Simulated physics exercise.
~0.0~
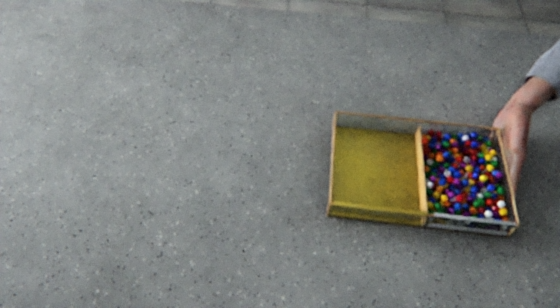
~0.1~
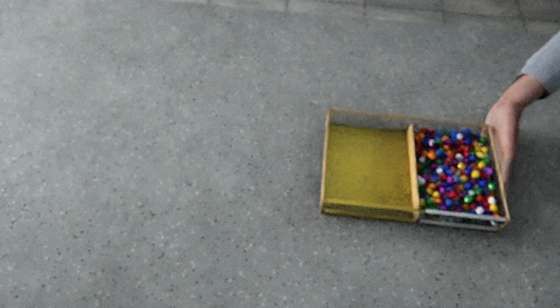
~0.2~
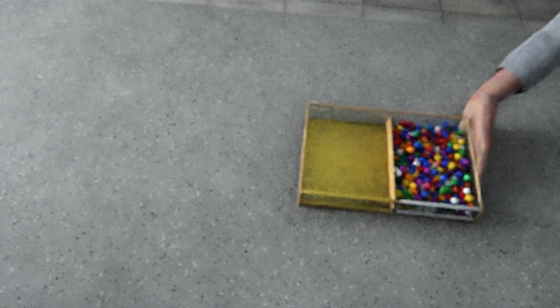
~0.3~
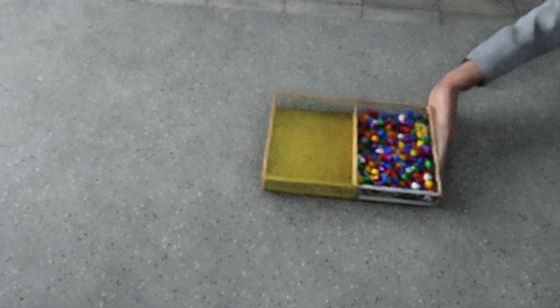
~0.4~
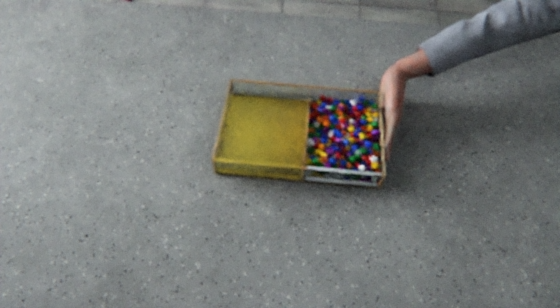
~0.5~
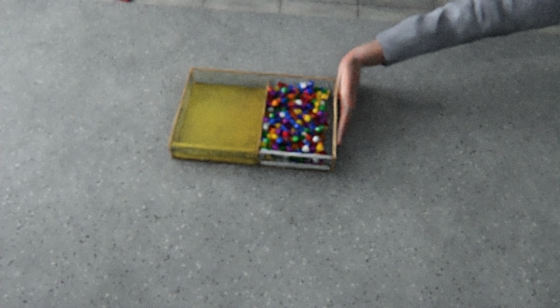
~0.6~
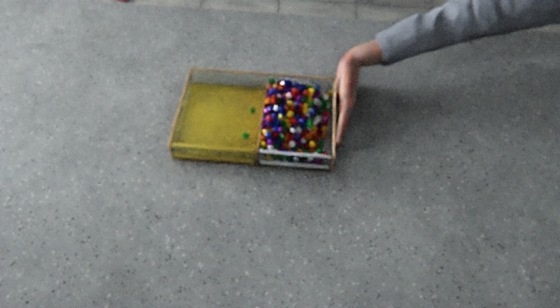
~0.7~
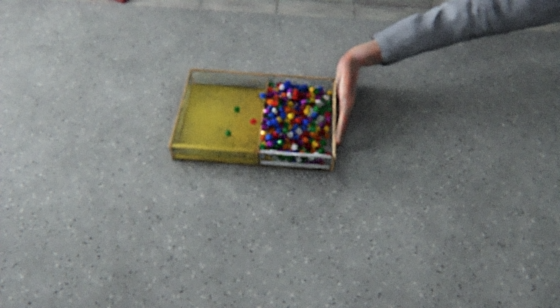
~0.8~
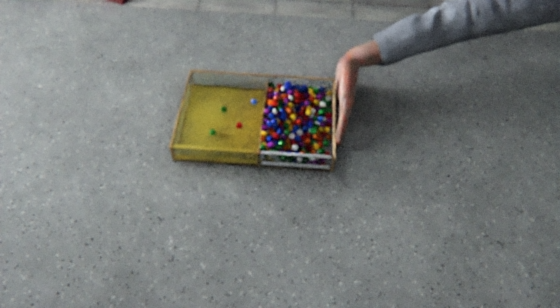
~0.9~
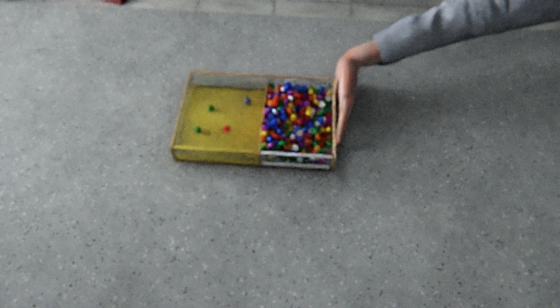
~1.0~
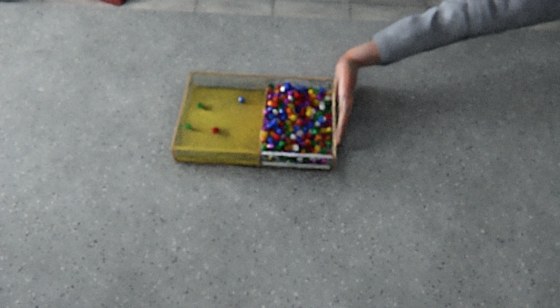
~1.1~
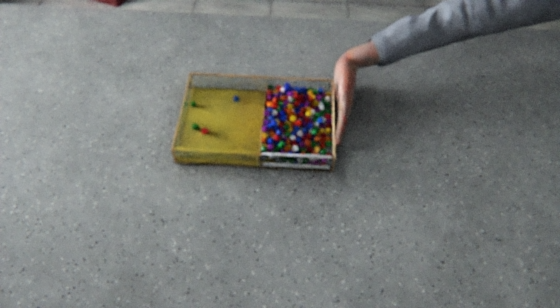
A shallow two-part tray, its right section packed with multicoloured marbles and its left section bare and yellow, moves across a speckled grey floor, with a hand at its right edge. The hand and grey-sleeved arm follow it left and slightly away, picking up pace. Then the tray comes to a stop, and the marbles bunch toward the divider. A few hop over into the yellow section and roll leftward across it. They slow and settle there, while nearly all the others lie in the right section, the hand still resting against the tray's side.
